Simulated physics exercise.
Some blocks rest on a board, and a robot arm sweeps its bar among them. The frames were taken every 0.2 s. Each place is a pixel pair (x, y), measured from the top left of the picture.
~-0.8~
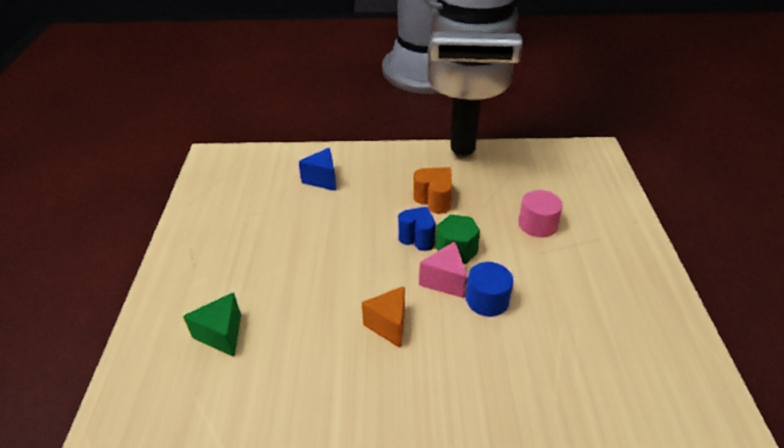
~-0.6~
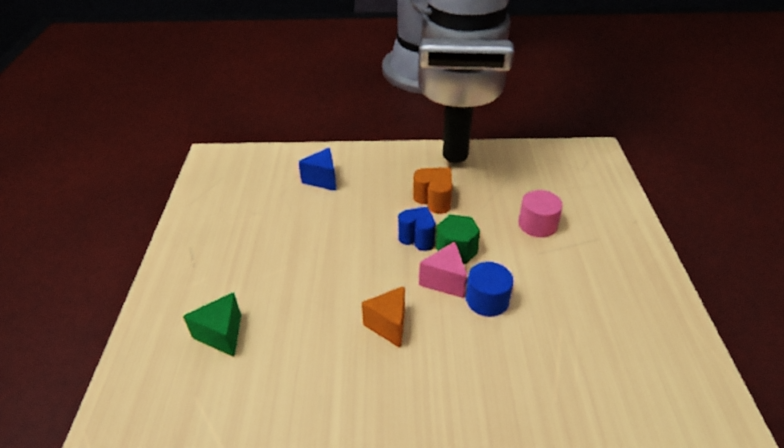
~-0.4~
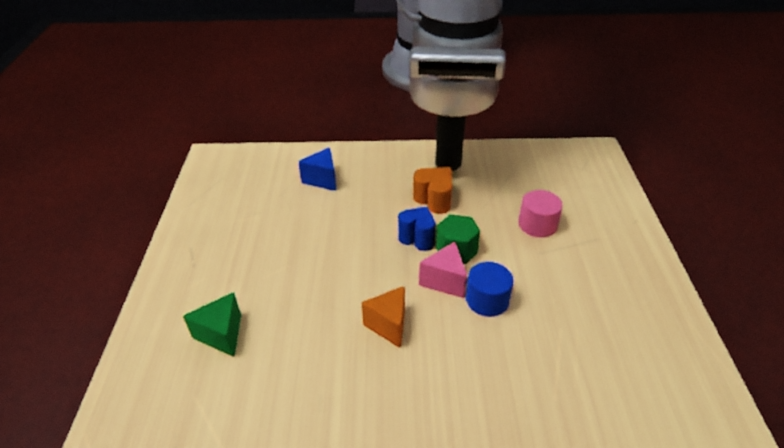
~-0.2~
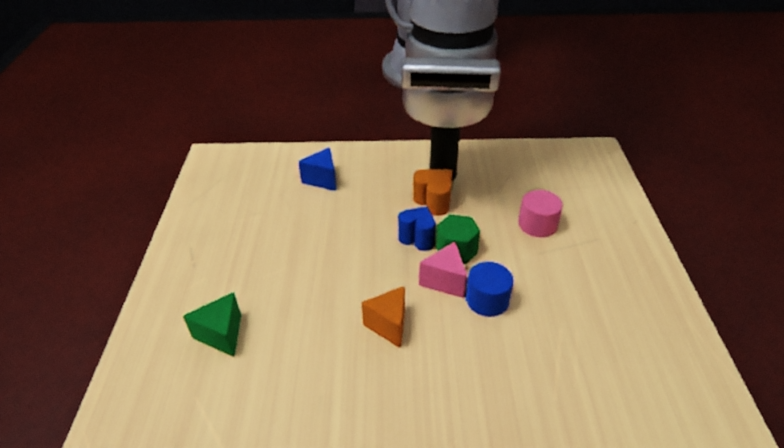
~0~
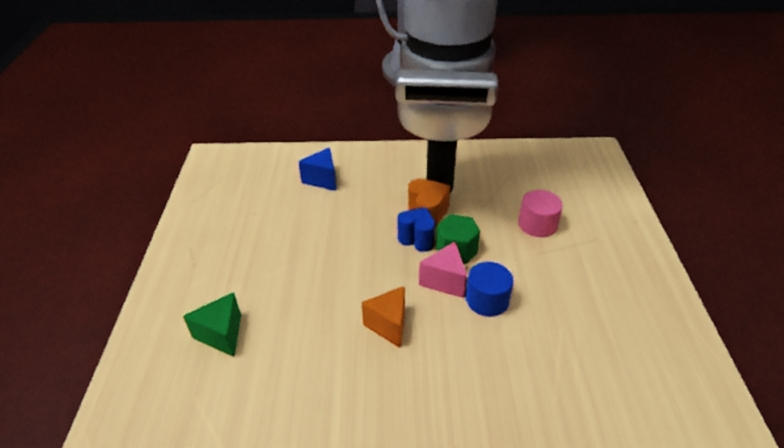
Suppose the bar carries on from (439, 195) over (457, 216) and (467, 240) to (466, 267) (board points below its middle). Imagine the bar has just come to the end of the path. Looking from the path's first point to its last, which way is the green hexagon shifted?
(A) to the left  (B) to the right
Letter B.
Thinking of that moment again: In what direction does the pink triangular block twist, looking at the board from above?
Seen from above, counterclockwise.
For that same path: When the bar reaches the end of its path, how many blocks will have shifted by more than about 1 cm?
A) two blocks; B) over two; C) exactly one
My pick is B.
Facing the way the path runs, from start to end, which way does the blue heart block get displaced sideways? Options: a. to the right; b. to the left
a - to the right.
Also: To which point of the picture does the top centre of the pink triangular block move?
The answer is (430, 291).
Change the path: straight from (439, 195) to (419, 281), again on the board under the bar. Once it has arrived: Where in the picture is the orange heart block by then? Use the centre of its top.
Its top centre is at about (391, 274).
The first path, step by step. One third of the way, bar (458, 209); blue heart block (409, 226), turned 15° anticlockwise; orange heart block (429, 201), turned 40° clockwise.
Two thirds of the way, bar (468, 234); blue heart block (408, 226), turned 20° anticlockwise; orange heart block (429, 202), turned 45° clockwise; pink triangular block (441, 272); green hexagon (457, 240), turned 15° clockwise.
At the end, bar (466, 260); blue heart block (408, 226), turned 20° anticlockwise; orange heart block (429, 202), turned 45° clockwise; pink triangular block (430, 291), turned 45° anticlockwise; green hexagon (441, 262), turned 50° clockwise.
